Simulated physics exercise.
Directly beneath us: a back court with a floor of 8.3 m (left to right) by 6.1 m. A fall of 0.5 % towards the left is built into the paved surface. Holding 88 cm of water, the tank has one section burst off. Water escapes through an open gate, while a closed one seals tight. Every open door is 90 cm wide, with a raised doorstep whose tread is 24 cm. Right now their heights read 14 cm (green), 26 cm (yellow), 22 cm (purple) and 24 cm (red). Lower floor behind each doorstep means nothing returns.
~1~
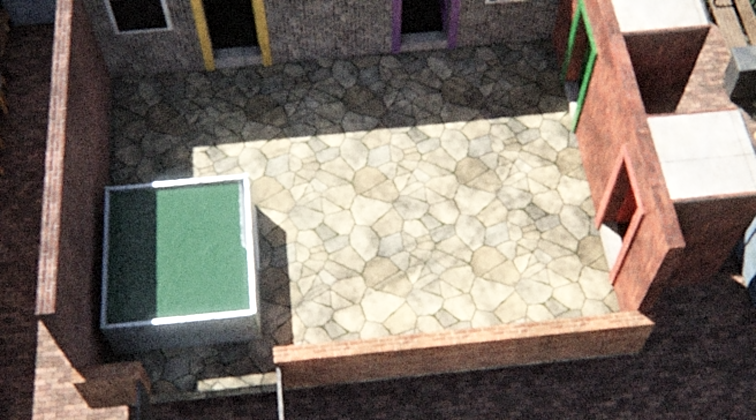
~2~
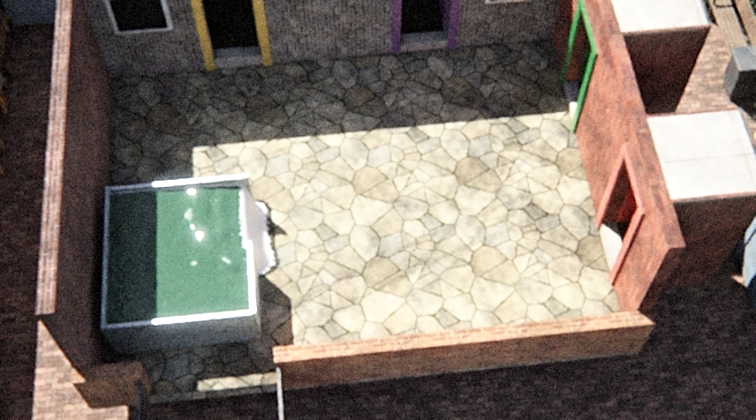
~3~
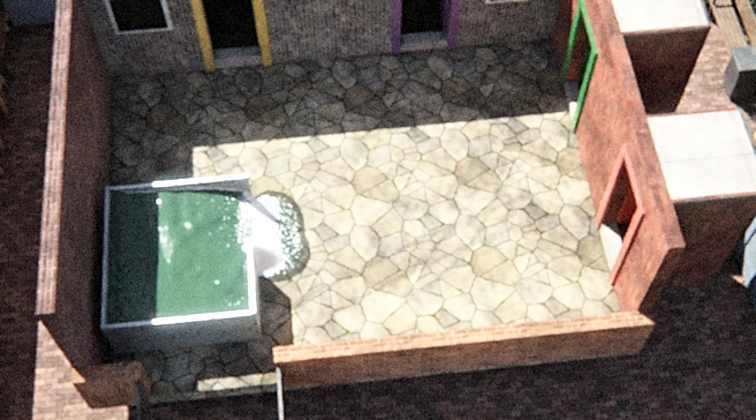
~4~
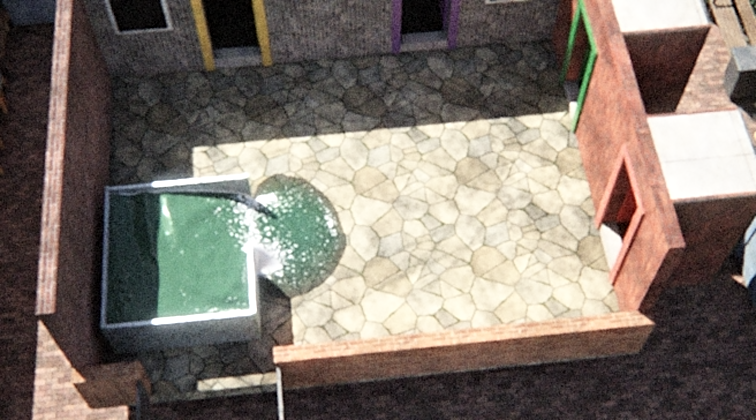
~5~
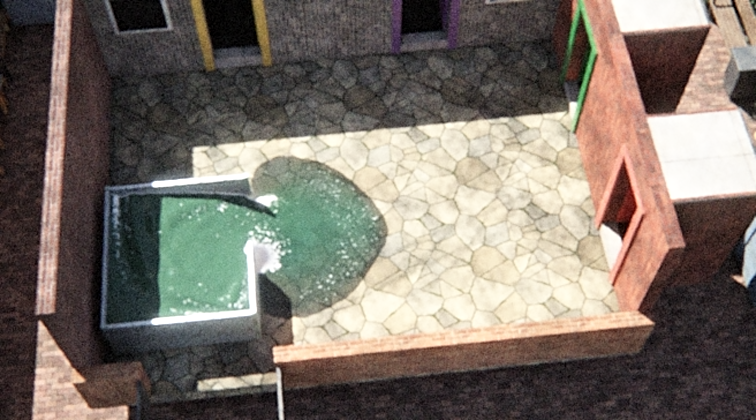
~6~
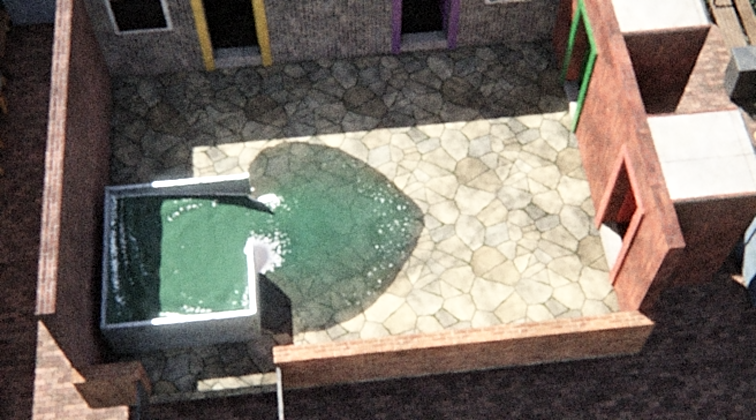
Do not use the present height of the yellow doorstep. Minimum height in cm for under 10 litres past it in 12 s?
Approx. 5.5 cm.
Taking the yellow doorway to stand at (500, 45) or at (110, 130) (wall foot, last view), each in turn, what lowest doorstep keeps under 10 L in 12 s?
First place around 23 cm, second around 11.0 cm.
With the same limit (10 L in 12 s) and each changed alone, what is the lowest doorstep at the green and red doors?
You'd want some 21 cm at green and some 22 cm at red.
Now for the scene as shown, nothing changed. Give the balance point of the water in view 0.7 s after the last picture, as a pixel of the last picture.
I'd put it close to (244, 257).
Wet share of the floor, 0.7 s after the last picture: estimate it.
Some 45 in a hundred.
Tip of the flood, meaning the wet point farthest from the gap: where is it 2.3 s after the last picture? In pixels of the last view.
Near (553, 44).
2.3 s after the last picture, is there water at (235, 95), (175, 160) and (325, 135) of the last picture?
In that order: Not reached, dry, flooded.
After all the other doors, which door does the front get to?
That would be the yellow door.
Then, 0.7 s after the last picture water covers 45 % of the floor, deepest (52 cm) near (257, 230); it has not reached the yellow door.
Then, 2.3 s after the last picture water covers 70 % of the floor, deepest (46 cm) near (556, 59); it has not reached the yellow door.
Then, 11.3 s after the last picture water covers 100 % of the floor, deepest (19 cm) near (106, 303); 7 cm at the yellow door, 0 litres in over its 26 cm doorstep.
At the yellow door as built, the water peaked near 9 cm, 9.1 s after the last picture.
With a doorstep of 5 cm, 14 litres would have come in within the 12 s; with 7 cm, 4 litres. So under 10 litres takes about 5.5 cm.
